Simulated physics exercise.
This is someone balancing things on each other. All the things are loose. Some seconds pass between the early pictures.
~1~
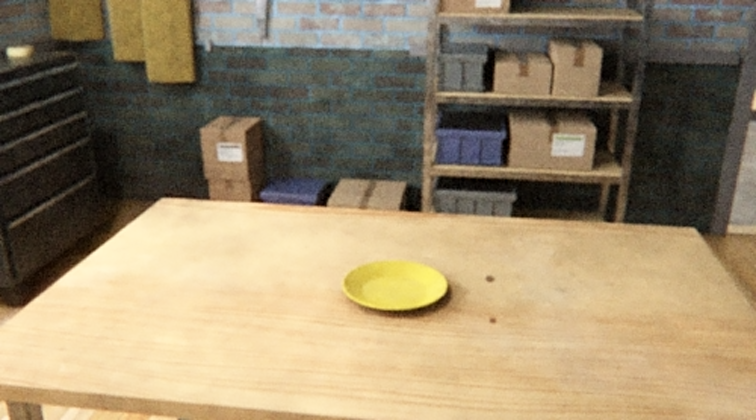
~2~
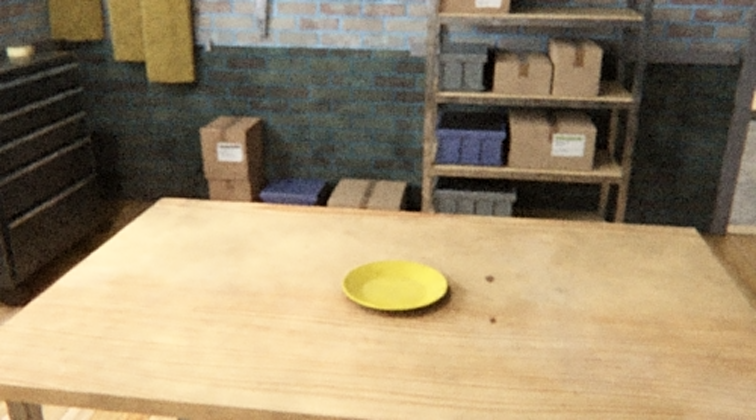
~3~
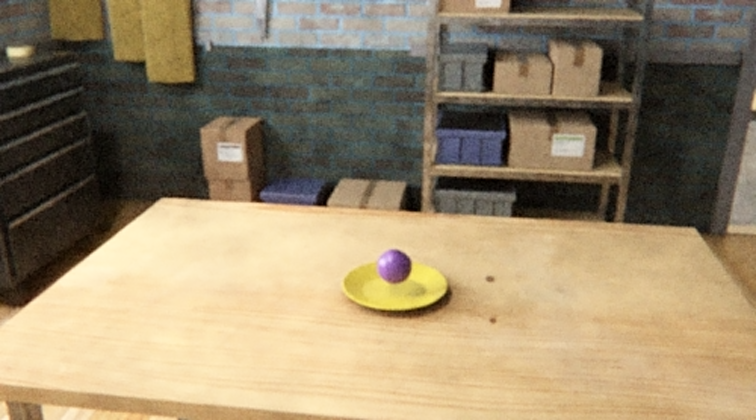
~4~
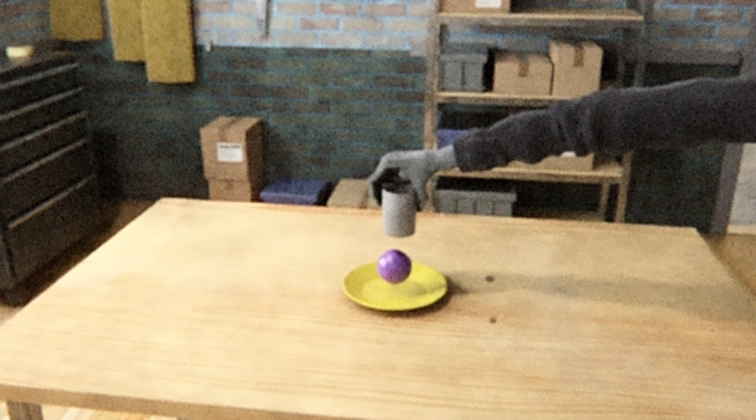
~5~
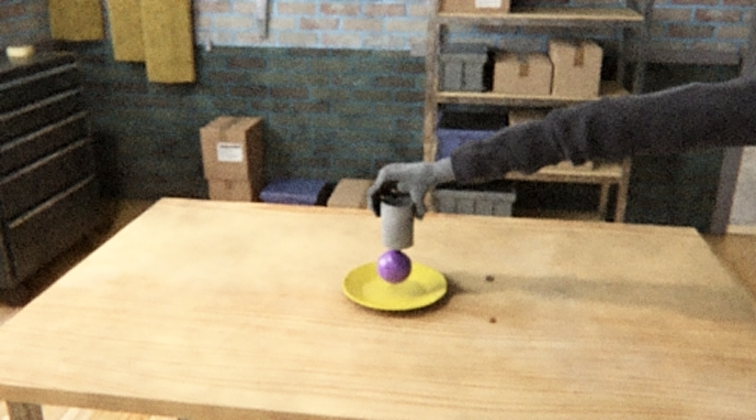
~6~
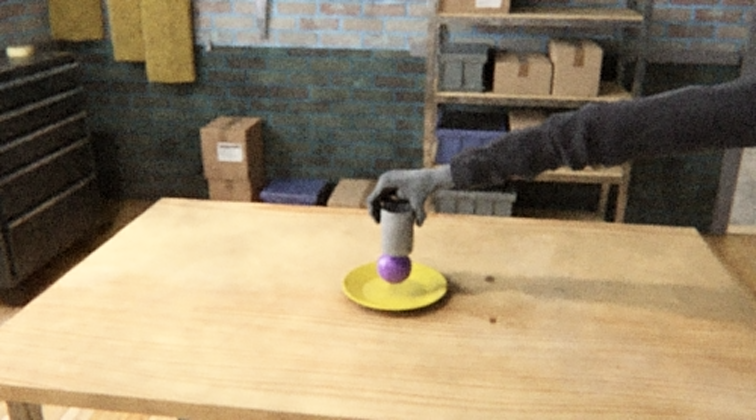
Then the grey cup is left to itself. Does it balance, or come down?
Here the pile loses its balance.
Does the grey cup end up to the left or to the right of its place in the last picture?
To the right.
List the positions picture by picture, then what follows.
In the first picture, the last thing is not in view yet.
In the second picture, the last thing is not in view yet.
In the third picture, the last thing is not in view yet; purple onion (395, 266).
The fourth picture shows coming down; grey cup (400, 211); purple onion (395, 266).
The fifth picture shows coming down; grey cup (398, 223); purple onion (395, 266).
The sixth picture shows set down, still held; grey cup (398, 229); purple onion (395, 266).
Then, 0.50 s later than the last frame, grey cup now fallen.
Then, 0.60 s later than the last frame, things are still on the move.
Then, 0.80 s later than the last frame, as before.
When it is over, fallen, grey cup; the other 2 as before. End places, in pixels of the last picture, grey cup near (502, 288). The pile comes apart.
